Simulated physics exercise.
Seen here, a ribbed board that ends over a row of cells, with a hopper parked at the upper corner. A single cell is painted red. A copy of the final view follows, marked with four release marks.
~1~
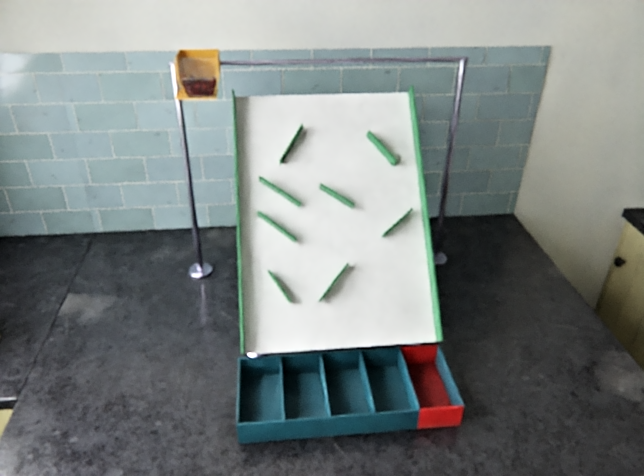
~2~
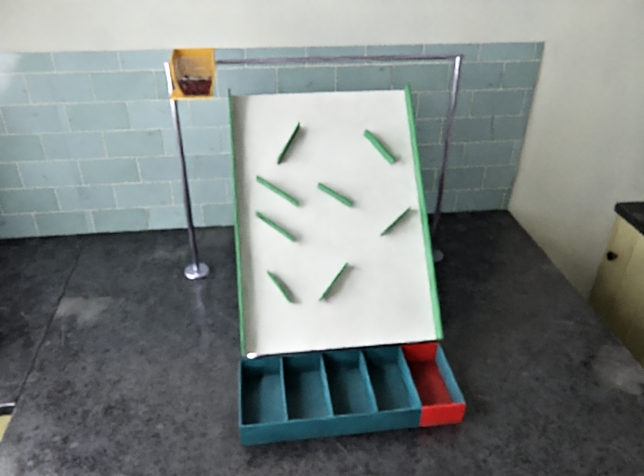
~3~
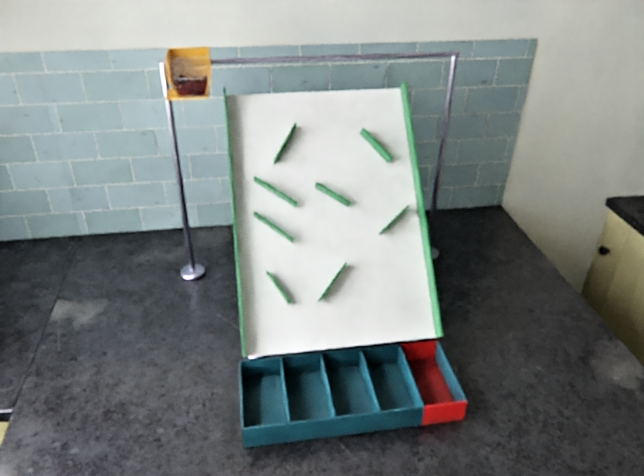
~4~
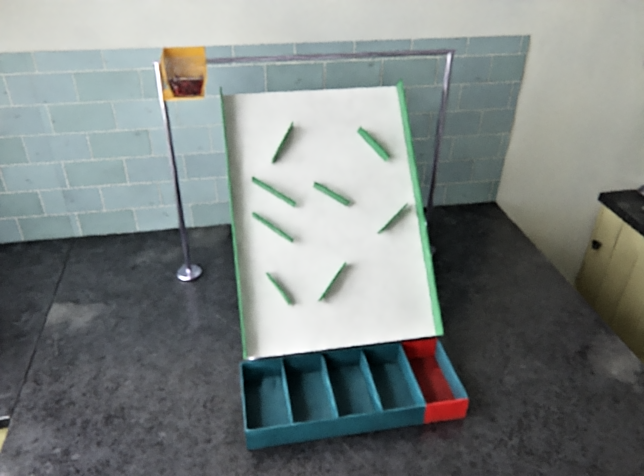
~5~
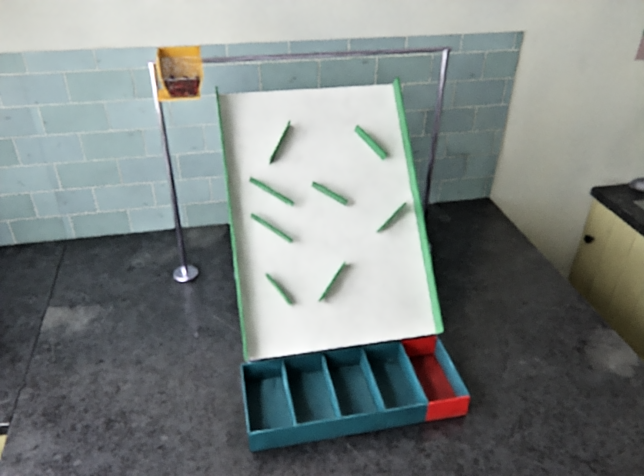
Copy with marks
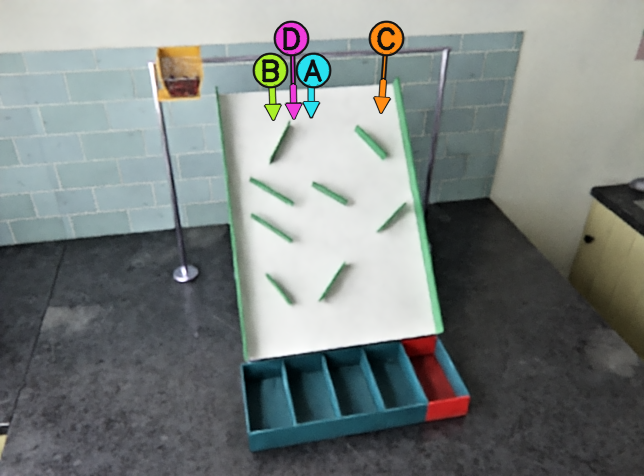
The camera drifted slowly around a tilted white board with green ribs, while the yellow hopper at its upper left, the ribs, and the teal cells with one red cell below all stayed still.
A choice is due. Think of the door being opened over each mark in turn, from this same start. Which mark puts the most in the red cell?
C beats the others.
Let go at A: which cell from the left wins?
It is the fourth one.
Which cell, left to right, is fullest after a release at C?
The fifth.
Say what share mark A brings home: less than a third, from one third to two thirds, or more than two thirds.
Less than a third.
On the marked copy, mark A meets the board at (311, 111); mark B meets the board at (273, 114); mark C meets the board at (381, 107); mark D meets the board at (293, 113).
If A is chosen, none at all in the red cell, the bulk in other cells, a small share held on the board.
If B is chosen, only a few in the red cell, the bulk in other cells, a small share held on the board.
If C is chosen, close to half in the red cell, close to half in other cells.
If D is chosen, none at all in the red cell, all but a few in other cells, a small share held on the board.
